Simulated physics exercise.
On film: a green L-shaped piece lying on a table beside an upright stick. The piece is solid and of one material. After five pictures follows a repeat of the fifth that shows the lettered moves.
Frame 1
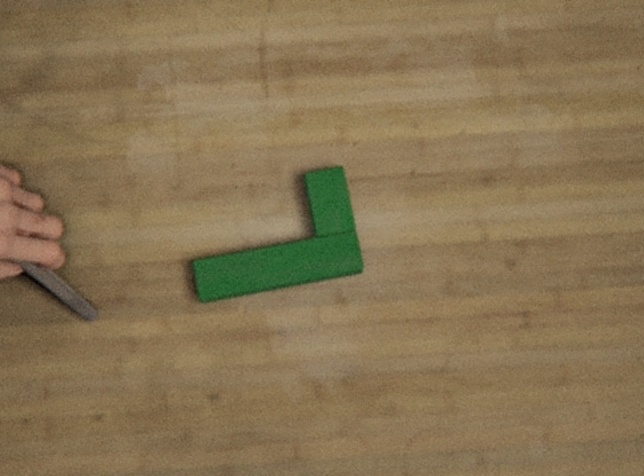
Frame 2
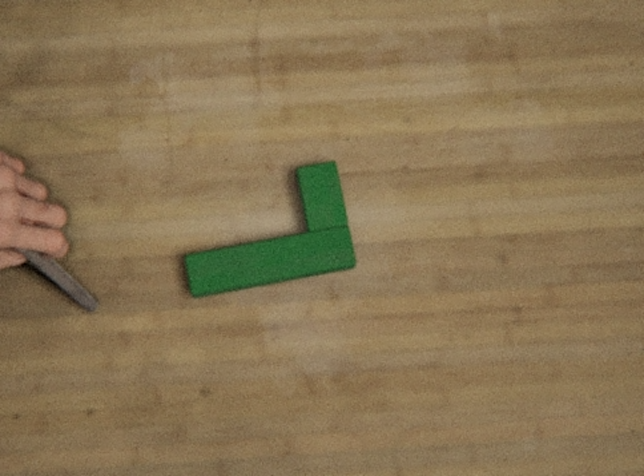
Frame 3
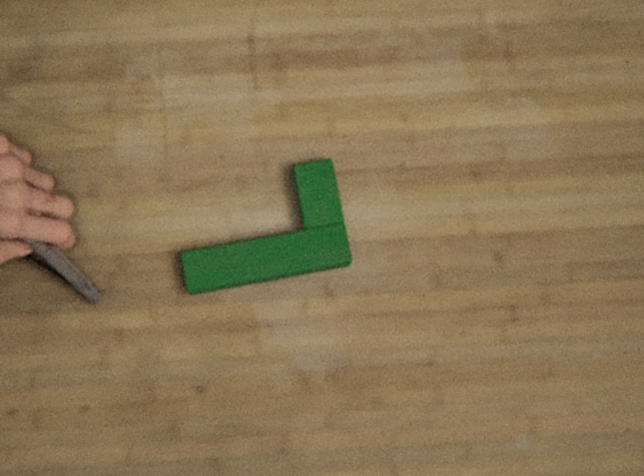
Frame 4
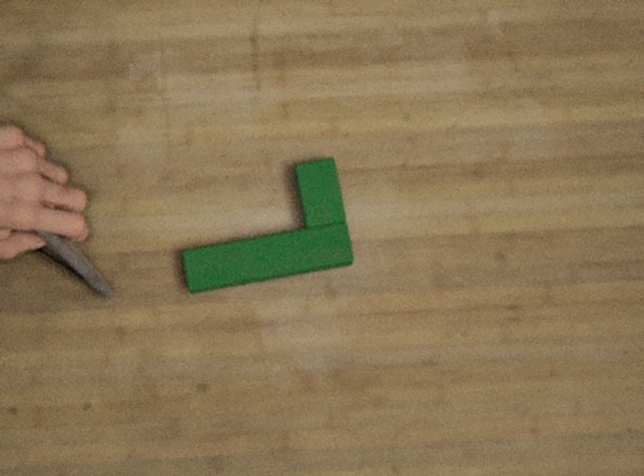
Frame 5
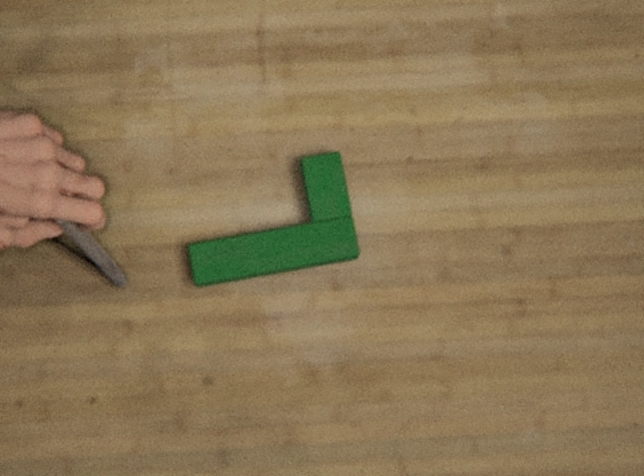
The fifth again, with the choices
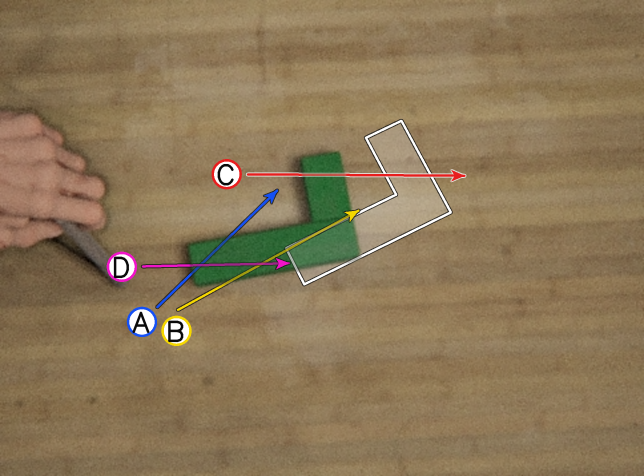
On a wooden tabletop, a hand holding a dark stick edges right toward a green L-shaped piece as the view shifts slightly.
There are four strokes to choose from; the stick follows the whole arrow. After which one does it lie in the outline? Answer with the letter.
Stroke D.
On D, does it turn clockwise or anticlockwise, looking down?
Anticlockwise.
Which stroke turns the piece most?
That is C.
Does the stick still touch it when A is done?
Yes.
On the marked copy, A from (157, 307) to (277, 191); B from (178, 310) to (359, 211); C from (248, 174) to (465, 176); D from (143, 266) to (289, 263).
Following D. Soon after the start, foot of the stick (197, 266), piece (285, 247).
Later, foot of the stick (251, 265), piece (337, 235).
In the end, foot of the stick (289, 264), piece (372, 223); it fills the outline.
As for the rest, A leaves the piece out of the outline, at (363, 212); B leaves the piece out of the outline, at (283, 191); C leaves the piece out of the outline, at (300, 224).
